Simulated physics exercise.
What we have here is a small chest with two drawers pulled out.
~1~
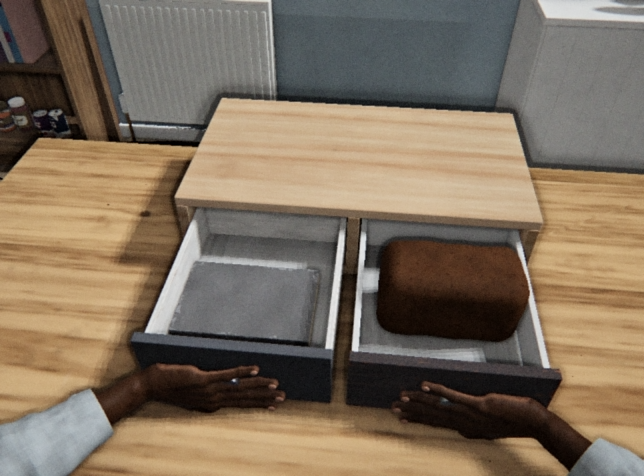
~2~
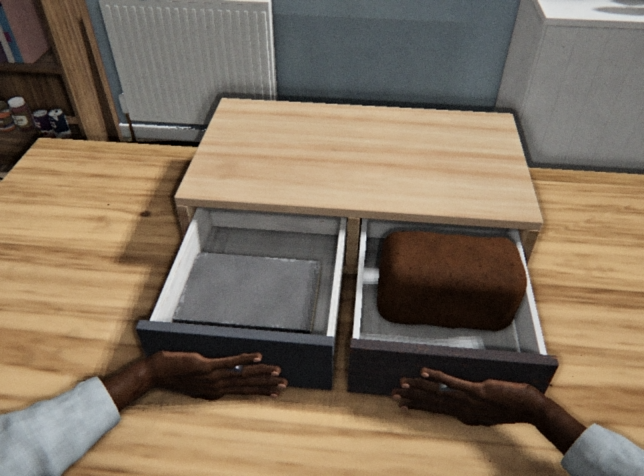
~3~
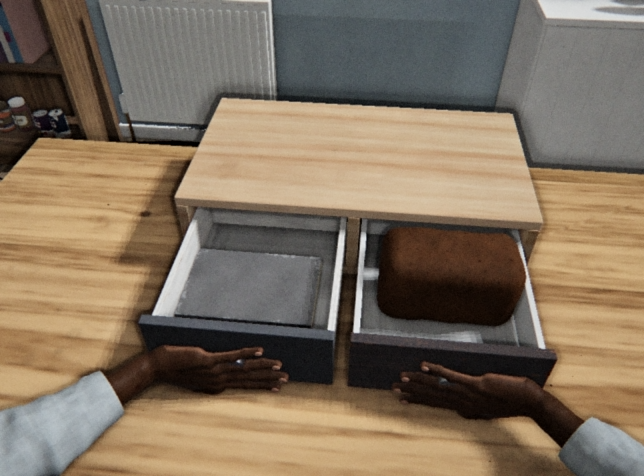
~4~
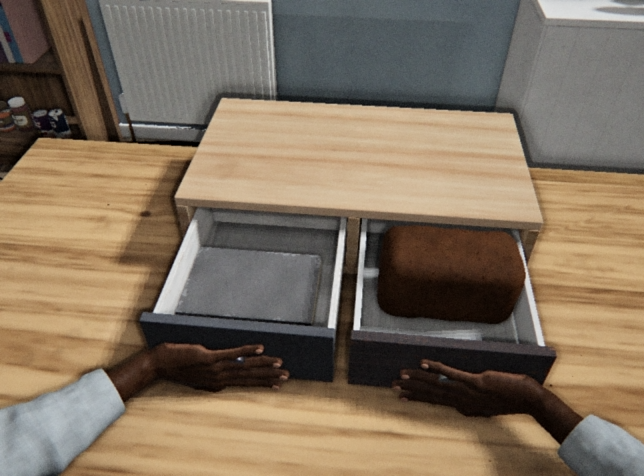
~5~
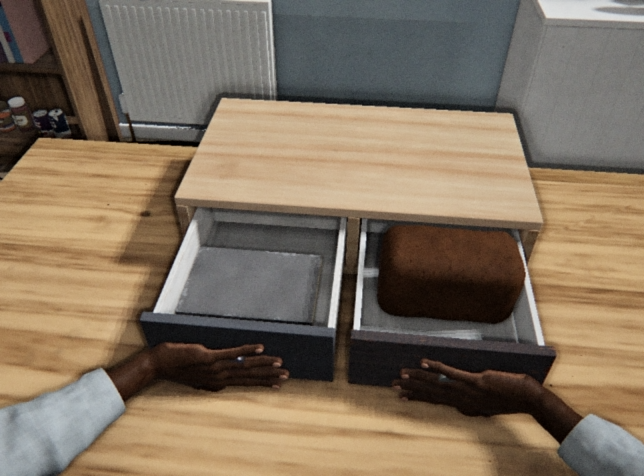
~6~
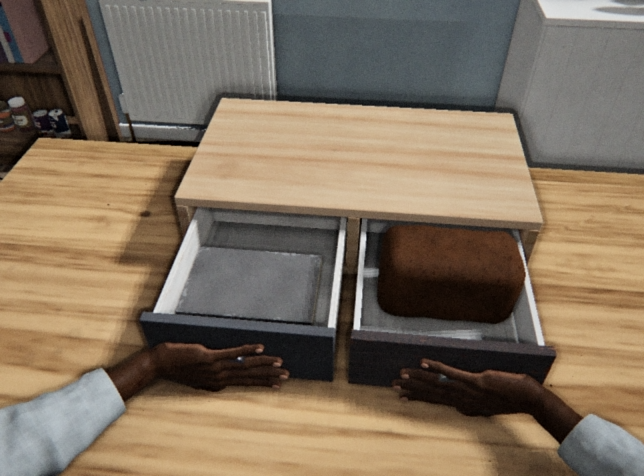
At the start, two drawers of a small wooden-topped chest stand wide open, a grey book in the left one and a brown loaf in the right, with a hand at each front. The hands and drawers shift slightly inward toward the chest, then stay still, both drawers remaining wide open.
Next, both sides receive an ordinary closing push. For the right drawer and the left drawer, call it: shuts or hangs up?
My call: The right drawer hangs up, the left drawer shuts.
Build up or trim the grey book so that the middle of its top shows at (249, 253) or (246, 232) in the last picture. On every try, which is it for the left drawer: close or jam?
The left drawer pushes fully shut, then is blocked.
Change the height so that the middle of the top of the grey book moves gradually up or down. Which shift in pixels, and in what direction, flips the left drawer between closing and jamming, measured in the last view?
Up, by 32 pixels.
Then, 0.44 s after the last picture, right drawer starting in; left drawer about half in.
At rest, the right drawer stays ajar; the left drawer shuts flush.
